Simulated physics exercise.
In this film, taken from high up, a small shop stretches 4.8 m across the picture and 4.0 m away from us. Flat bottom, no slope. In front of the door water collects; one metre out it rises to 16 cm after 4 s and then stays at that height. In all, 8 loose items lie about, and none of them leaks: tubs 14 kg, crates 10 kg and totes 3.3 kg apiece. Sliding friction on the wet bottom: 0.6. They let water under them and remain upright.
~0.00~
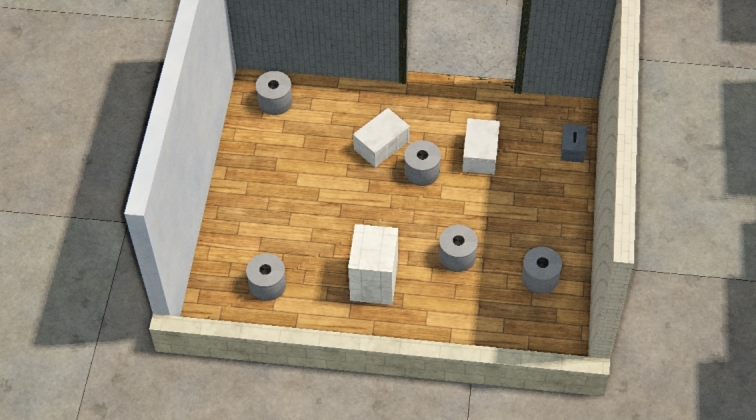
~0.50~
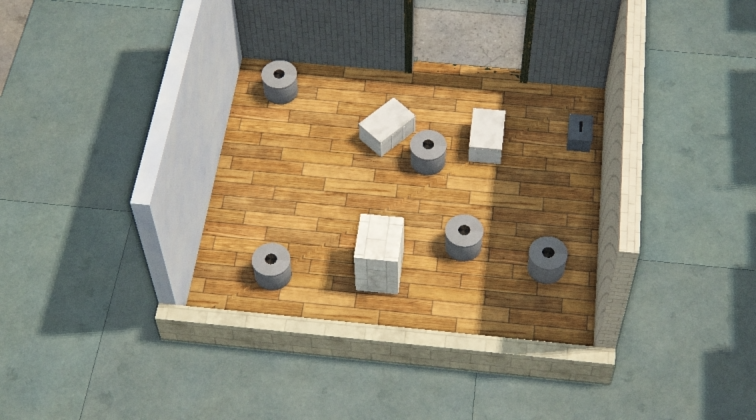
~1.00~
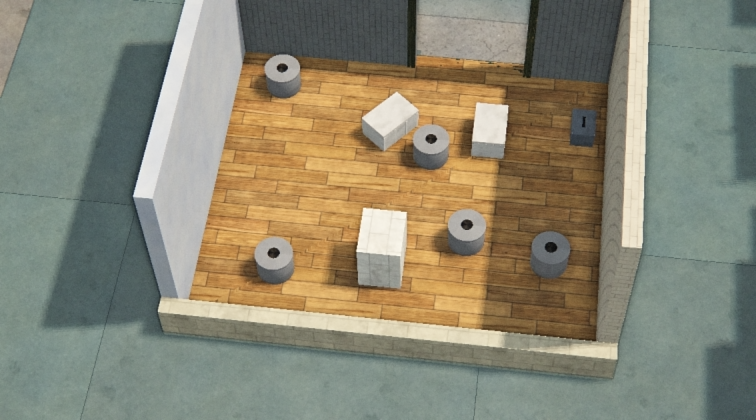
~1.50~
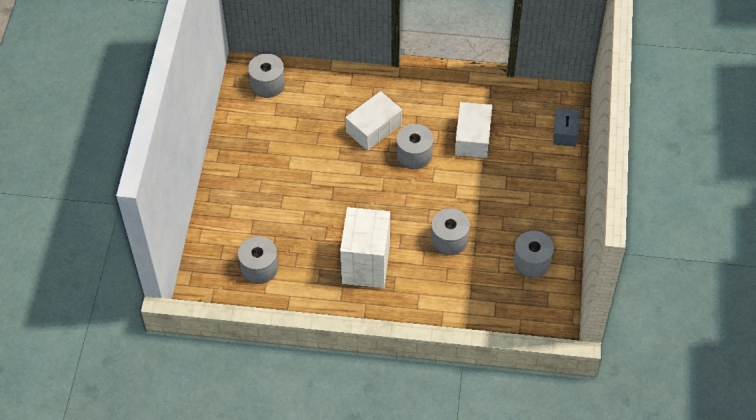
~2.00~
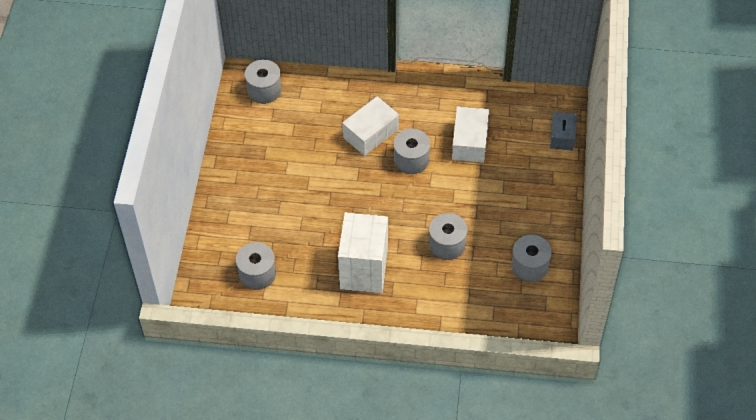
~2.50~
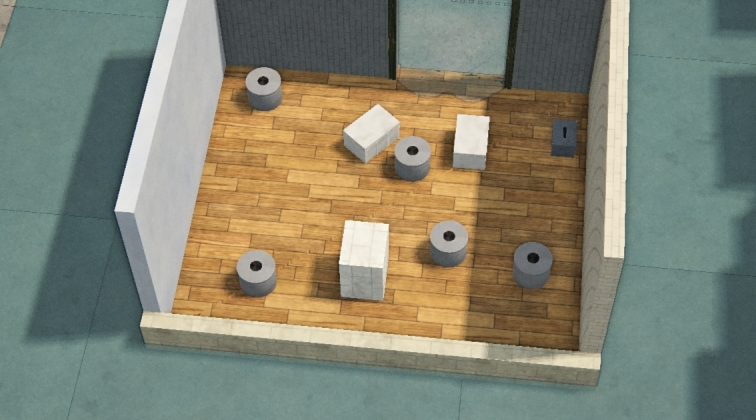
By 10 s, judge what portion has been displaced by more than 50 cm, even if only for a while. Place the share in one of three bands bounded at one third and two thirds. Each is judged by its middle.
It goes in the band one third to two thirds.
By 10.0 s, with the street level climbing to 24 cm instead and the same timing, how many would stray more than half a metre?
Count under that change: 6.
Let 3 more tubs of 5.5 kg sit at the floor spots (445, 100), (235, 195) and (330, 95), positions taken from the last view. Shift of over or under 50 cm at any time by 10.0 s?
One by one, in that order: Above it, below it, below it.
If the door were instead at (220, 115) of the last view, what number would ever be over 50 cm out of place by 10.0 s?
In that case the number is 3.
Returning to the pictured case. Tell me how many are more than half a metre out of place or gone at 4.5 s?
I make it 0 by then.
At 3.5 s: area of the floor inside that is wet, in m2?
Wet area: Approx. 1.5 m2.
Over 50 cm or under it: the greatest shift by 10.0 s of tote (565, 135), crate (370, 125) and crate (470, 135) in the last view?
Result, in turn: Exceeded / exceeded / exceeded.
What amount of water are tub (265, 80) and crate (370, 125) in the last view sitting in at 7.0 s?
1 and 3 cm.
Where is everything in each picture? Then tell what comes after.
A tub at (423, 155), on the bottom; a tub at (265, 270) rests on the ground; water covers 0.0 m2; 0 of 8 have shifted, in the first frame.
A tub at (428, 145) rests on the ground; a tub at (271, 259), on the bottom; 0.0 m2 under water; 0 of 8 have shifted, in the second frame.
A tub at (431, 139) rests on the ground; a tub at (274, 253) rests on the ground; water covers 0.0 m2; 0 of 8 have shifted, in the third frame.
A tub at (415, 139) rests on the ground; a tub at (257, 253) rests on the ground; water covers 0.0 m2; 0 of 8 have shifted, in the fourth frame.
A tub at (412, 143) rests on the ground; a tub at (255, 259) rests on the ground; 0.0 m2 under water; 0 of 8 have shifted, in the fifth frame.
A tub at (413, 151), on the bottom; a tub at (256, 266) rests on the ground; water covers 0.3 m2; 0 of 8 have shifted, in the sixth frame.
After 3.5 s 0 of 8 are over 50 cm from their spots; 0 afloat.
After 4.5 s 0 of 8 are over 50 cm from their spots; 0 afloat.
After 7.0 s 2 of 8 are over 50 cm from their spots; 1 afloat.
After 10.0 s 3 of 8 are over 50 cm from their spots, and 3 have been at some point; 2 afloat.
